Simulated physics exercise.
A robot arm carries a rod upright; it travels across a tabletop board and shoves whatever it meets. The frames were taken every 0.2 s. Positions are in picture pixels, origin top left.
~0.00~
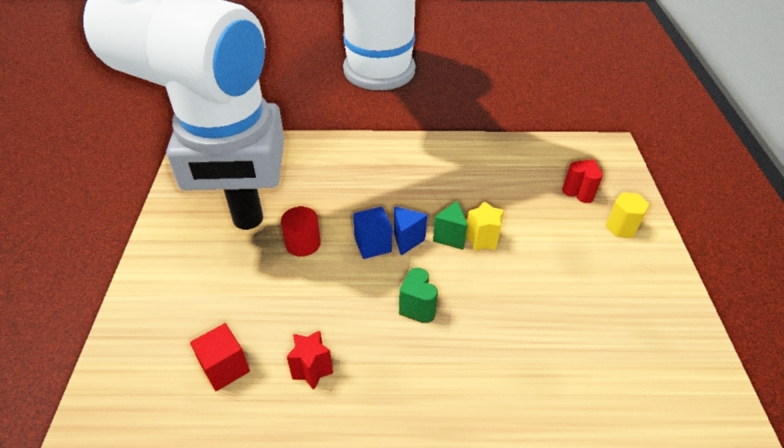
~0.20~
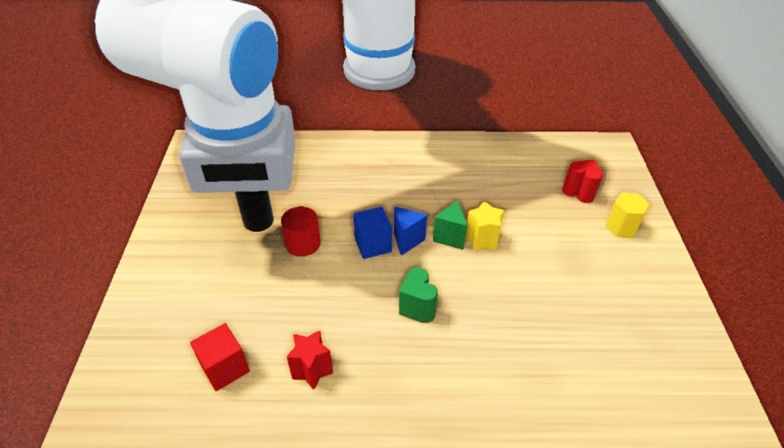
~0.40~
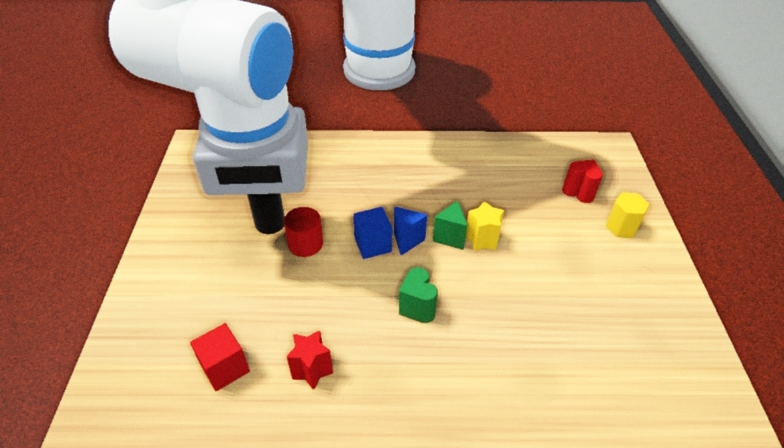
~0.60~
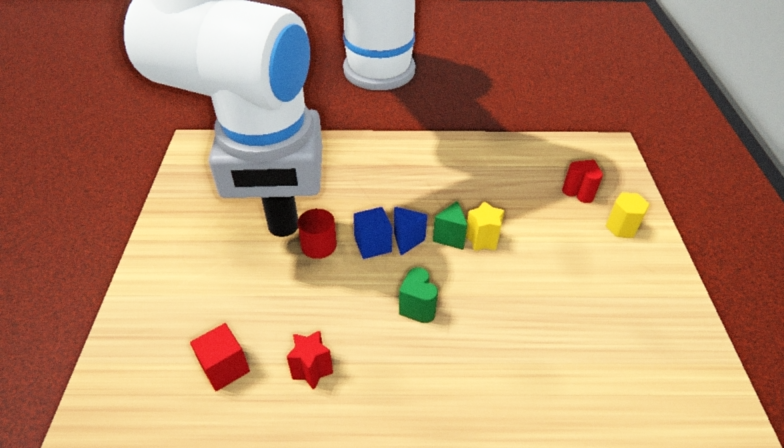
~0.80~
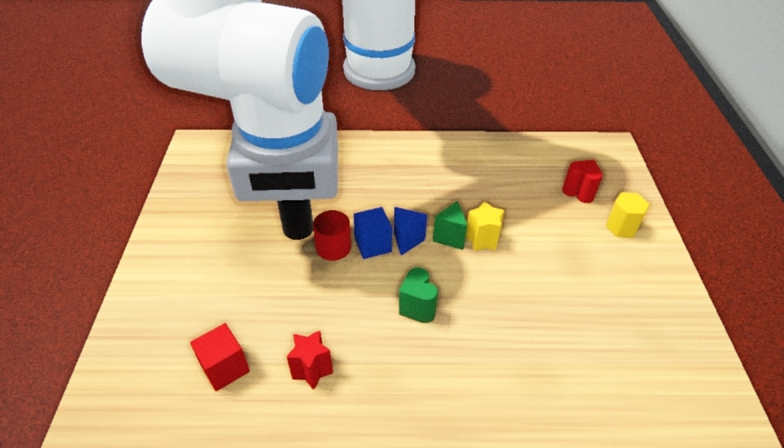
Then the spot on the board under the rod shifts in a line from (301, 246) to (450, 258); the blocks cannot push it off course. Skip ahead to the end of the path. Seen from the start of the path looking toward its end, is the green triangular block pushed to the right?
Answer: Yes.
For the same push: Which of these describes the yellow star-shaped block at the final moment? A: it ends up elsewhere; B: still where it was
A - it ends up elsewhere.
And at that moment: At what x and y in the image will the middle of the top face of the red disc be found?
The answer is (471, 213).
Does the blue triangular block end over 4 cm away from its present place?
Yes, I think so.
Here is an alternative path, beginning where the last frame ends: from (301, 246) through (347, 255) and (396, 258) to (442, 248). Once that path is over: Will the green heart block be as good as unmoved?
Yes - that is the case.
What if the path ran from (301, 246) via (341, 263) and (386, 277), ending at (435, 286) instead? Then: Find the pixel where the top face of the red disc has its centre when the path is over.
The middle of the upper face of the red disc will lie at about (436, 234) in the picture.
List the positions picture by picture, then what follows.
The first frame shows tip of the rod (248, 219), middles of tops, red disc (299, 218), blue square (373, 220), blue triangular block (408, 217), green triangular block (453, 213), yellow star-shaped block (488, 214).
The second frame shows rod (259, 221), nothing pushed.
The third frame shows rod (270, 224), red disc (302, 218).
The fourth frame shows rod (284, 226), red disc (316, 220).
The fifth frame shows rod (298, 229), red disc (331, 222), blue square (373, 220), blue triangular block (408, 217), green triangular block (453, 213), yellow star-shaped block (488, 214).
On the path given first. One third of the way, rod (350, 233); red disc (384, 222); blue square (416, 214); blue triangular block (441, 208); green triangular block (461, 216).
Two thirds of the way, rod (401, 237); red disc (431, 217); blue square (452, 199), turned 20° anticlockwise; blue triangular block (471, 188), turned 25° anticlockwise; green triangular block (468, 218); yellow star-shaped block (493, 214).
At the end, rod (453, 241); red disc (471, 213); blue square (470, 188), turned 50° anticlockwise; blue triangular block (480, 174), turned 60° anticlockwise; green triangular block (496, 228), turned 15° anticlockwise; yellow star-shaped block (510, 212).
